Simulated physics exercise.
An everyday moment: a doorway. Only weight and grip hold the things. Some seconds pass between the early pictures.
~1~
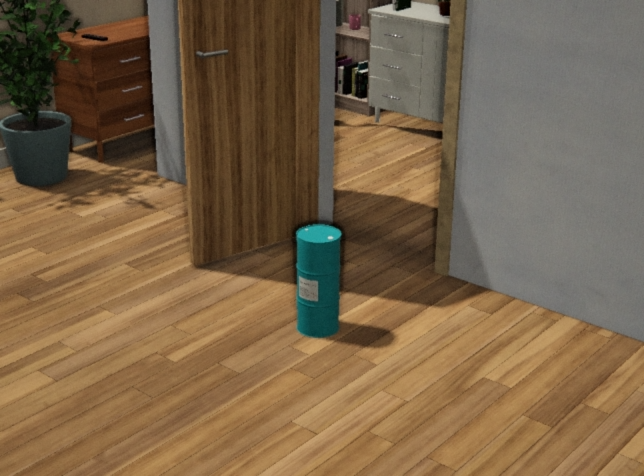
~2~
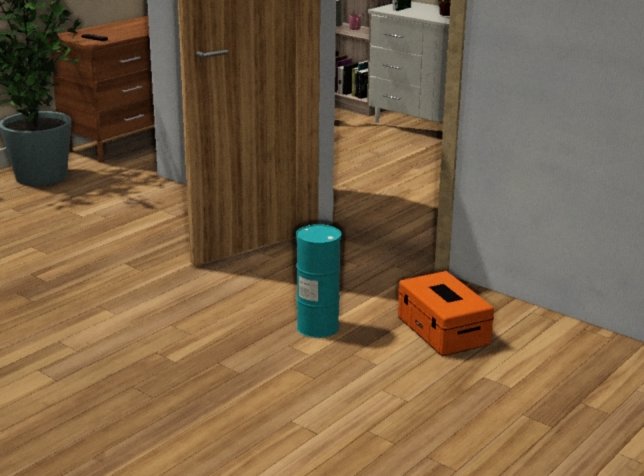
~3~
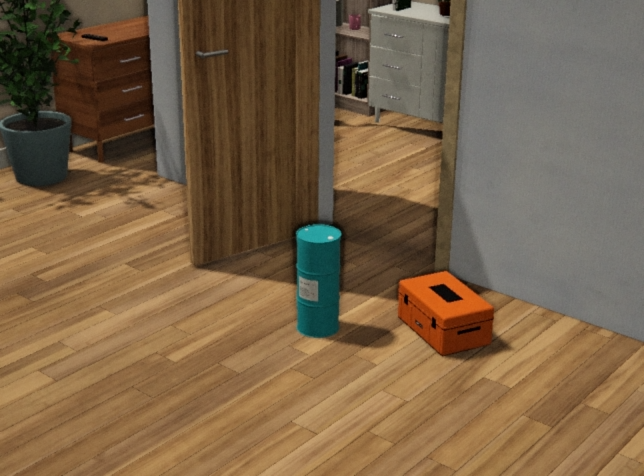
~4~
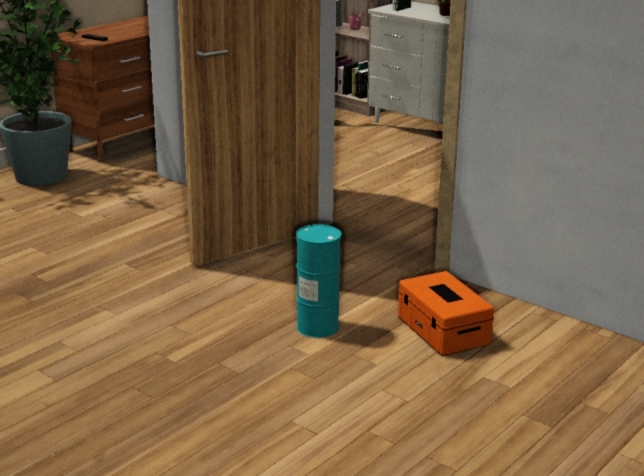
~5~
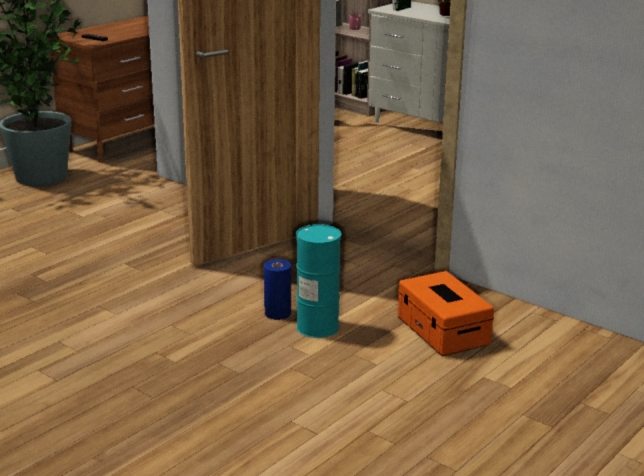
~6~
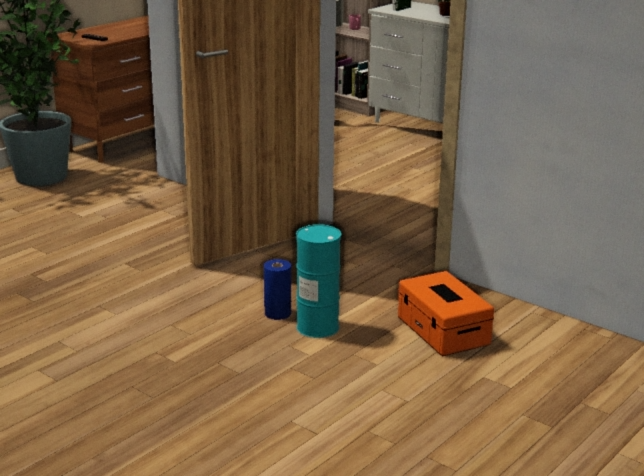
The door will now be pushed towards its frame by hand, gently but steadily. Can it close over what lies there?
As it turns out, it shuts.
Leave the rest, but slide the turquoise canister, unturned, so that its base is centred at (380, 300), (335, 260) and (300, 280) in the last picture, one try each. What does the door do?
First try: It closes; second try: It reaches the frame; third try: It stops short.
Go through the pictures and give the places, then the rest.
In the first frame, door wide open and still.
In the second frame, door wide open and still; orange toolbox (445, 312); turquoise canister (318, 281).
In the third frame, door wide open and still; orange toolbox (445, 312); turquoise canister (318, 281).
In the fourth frame, door wide open and still; orange toolbox (445, 312); turquoise canister (318, 281).
In the fifth frame, door wide open and still; orange toolbox (445, 312); turquoise canister (318, 281).
In the sixth frame, door wide open and still; blue roll (278, 290); orange toolbox (445, 312).
Then, 0.80 s later than the last frame, door at 82°.
Then, 1.60 s later than the last frame, door at 49°.
Then, 2.30 s later than the last frame, door at 19°.
When it is over, door at 0°; all 3 as before. End places, in pixels of the last picture, blue roll near (278, 290).
